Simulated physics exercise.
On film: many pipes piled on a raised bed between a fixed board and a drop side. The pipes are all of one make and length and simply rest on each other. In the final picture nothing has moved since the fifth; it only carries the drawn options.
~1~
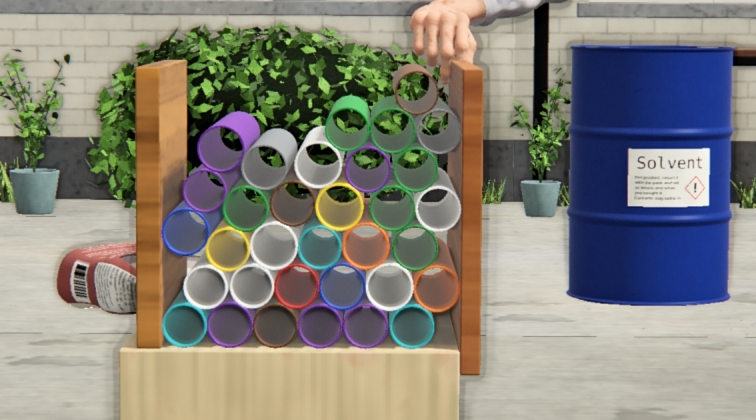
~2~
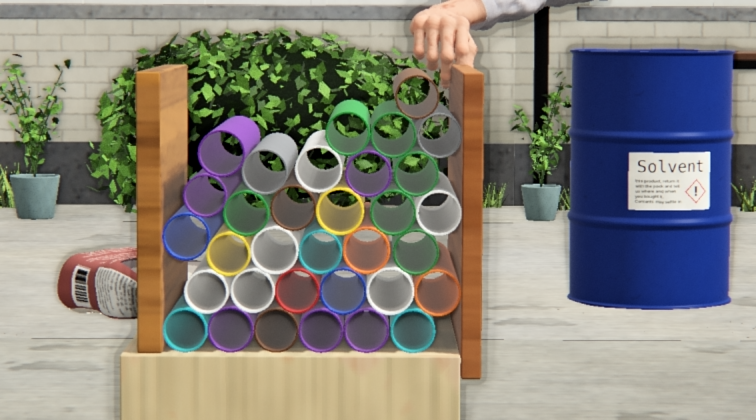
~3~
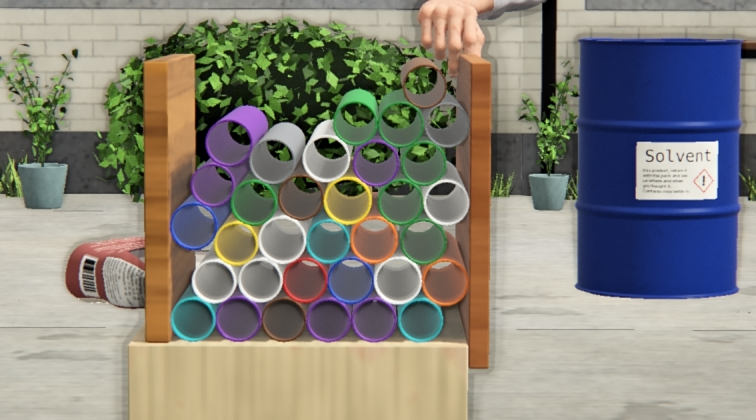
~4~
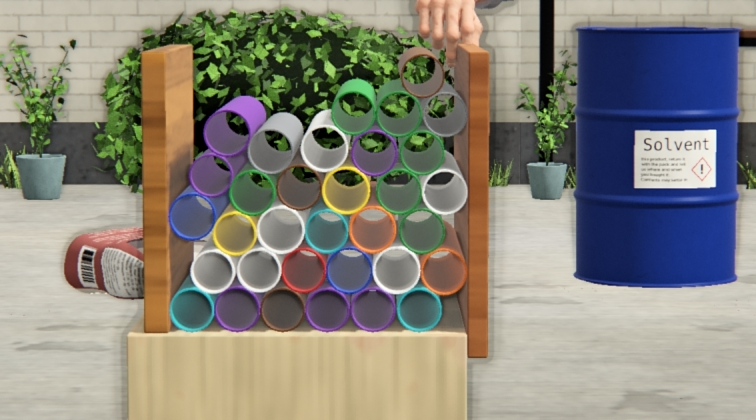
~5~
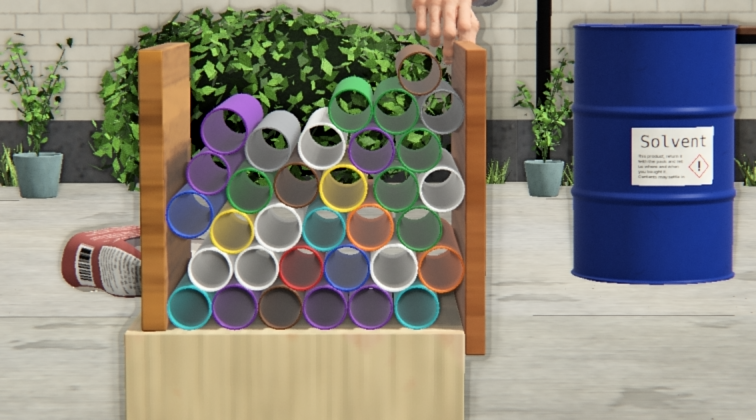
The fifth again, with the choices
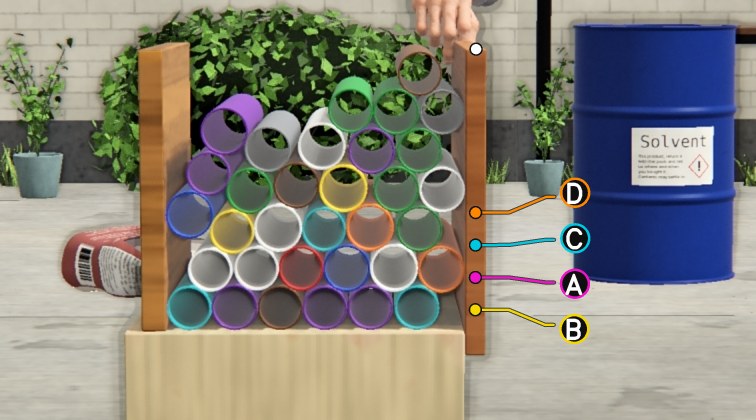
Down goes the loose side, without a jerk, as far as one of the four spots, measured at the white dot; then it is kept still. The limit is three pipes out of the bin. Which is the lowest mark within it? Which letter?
No lower than D.
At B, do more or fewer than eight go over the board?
More than eight.
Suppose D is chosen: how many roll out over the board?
It comes to two.
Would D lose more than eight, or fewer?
Fewer than eight.
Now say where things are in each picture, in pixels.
The first picture shows a turquoise pipe (319, 248); a green pipe (416, 170); a grey pipe (439, 132).
The second picture shows a grey pipe (440, 136); a green pipe (348, 134).
The third picture shows side board (471, 198); a turquoise pipe (193, 320).
The fourth picture shows a turquoise pipe (419, 310); a green pipe (422, 232).
The fifth picture shows a turquoise pipe (324, 229); a green pipe (419, 150); a grey pipe (443, 112).
On the marked copy, A at (476, 277); B at (476, 310); C at (476, 245); D at (476, 212); the white dot at (477, 49).
With D. Early on, top of the board (465, 124).
Further on, top of the board (465, 208).
At the end, top of the board (465, 211), two out over the board.
As for the rest, A more than three out over the board; B more than three out over the board; C more than three out over the board.
